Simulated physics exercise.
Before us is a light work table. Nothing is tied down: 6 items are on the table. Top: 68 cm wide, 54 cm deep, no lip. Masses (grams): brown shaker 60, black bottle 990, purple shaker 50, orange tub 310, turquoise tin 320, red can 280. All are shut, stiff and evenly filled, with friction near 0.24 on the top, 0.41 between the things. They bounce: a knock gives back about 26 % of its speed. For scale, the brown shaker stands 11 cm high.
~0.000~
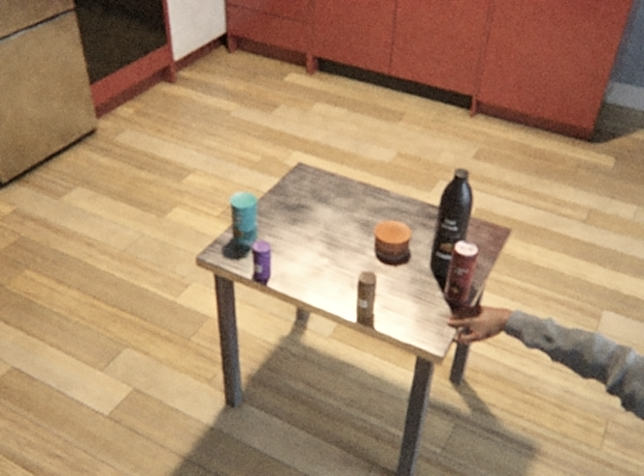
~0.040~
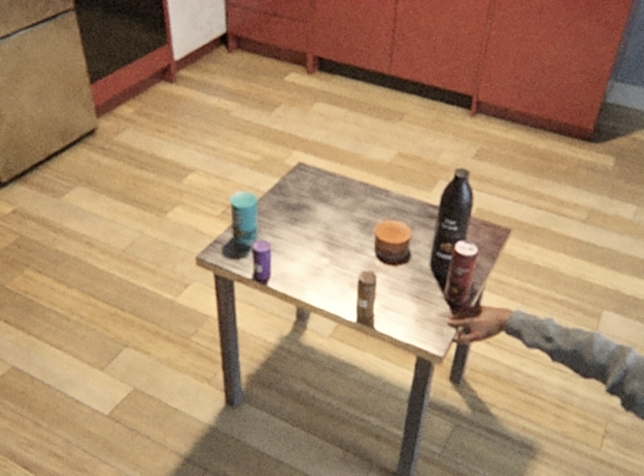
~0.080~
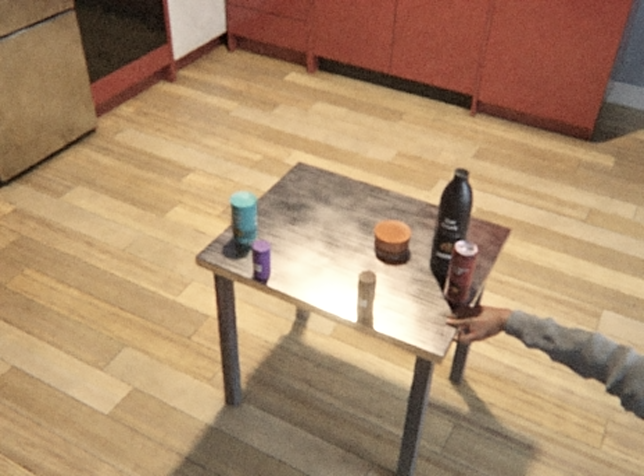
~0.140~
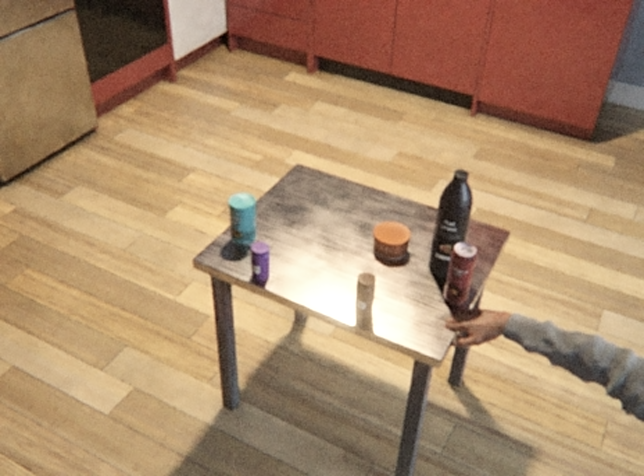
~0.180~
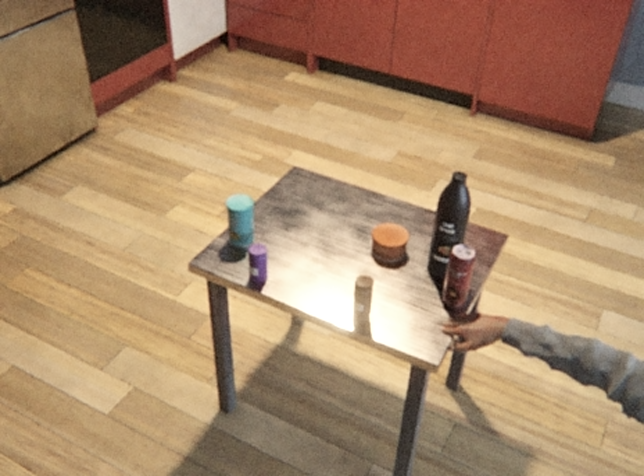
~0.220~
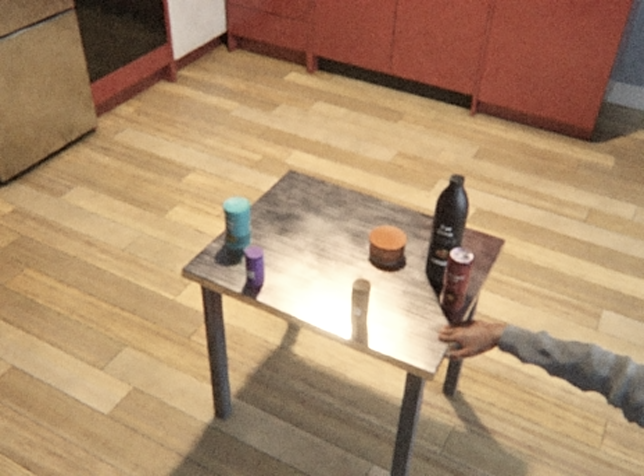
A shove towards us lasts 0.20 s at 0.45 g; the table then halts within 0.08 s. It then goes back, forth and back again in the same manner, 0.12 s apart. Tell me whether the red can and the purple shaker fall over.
The red can stays upright and the purple shaker tips over.
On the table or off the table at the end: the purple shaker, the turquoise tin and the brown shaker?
The purple shaker ends off the table; the turquoise tin is still on the table; the brown shaker finishes off the table.
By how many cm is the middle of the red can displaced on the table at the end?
About 6 cm.
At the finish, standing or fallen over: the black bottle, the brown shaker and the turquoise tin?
The black bottle stays upright; the brown shaker tips over; the turquoise tin is still upright.
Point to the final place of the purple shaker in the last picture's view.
At about (260, 428).
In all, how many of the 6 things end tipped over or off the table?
2 of them.
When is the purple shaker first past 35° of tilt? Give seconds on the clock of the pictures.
At about 0.7 s.
After 0.72 s, brown shaker and purple shaker now off the table; red can moved 7 cm near (450, 292); turquoise tin moved 7 cm.
After 1.12 s, table along by 12 cm; orange tub moved 5 cm; black bottle moved 2 cm; turquoise tin moved 2 cm.
In the end (2.2 s), off the table and tipped over, brown shaker and purple shaker; not toppled but over 5 cm from the start, black bottle, turquoise tin and red can; orange tub under 5 cm from the start. At the end, from the last picture's camera, red can near (452, 289), purple shaker near (260, 428).
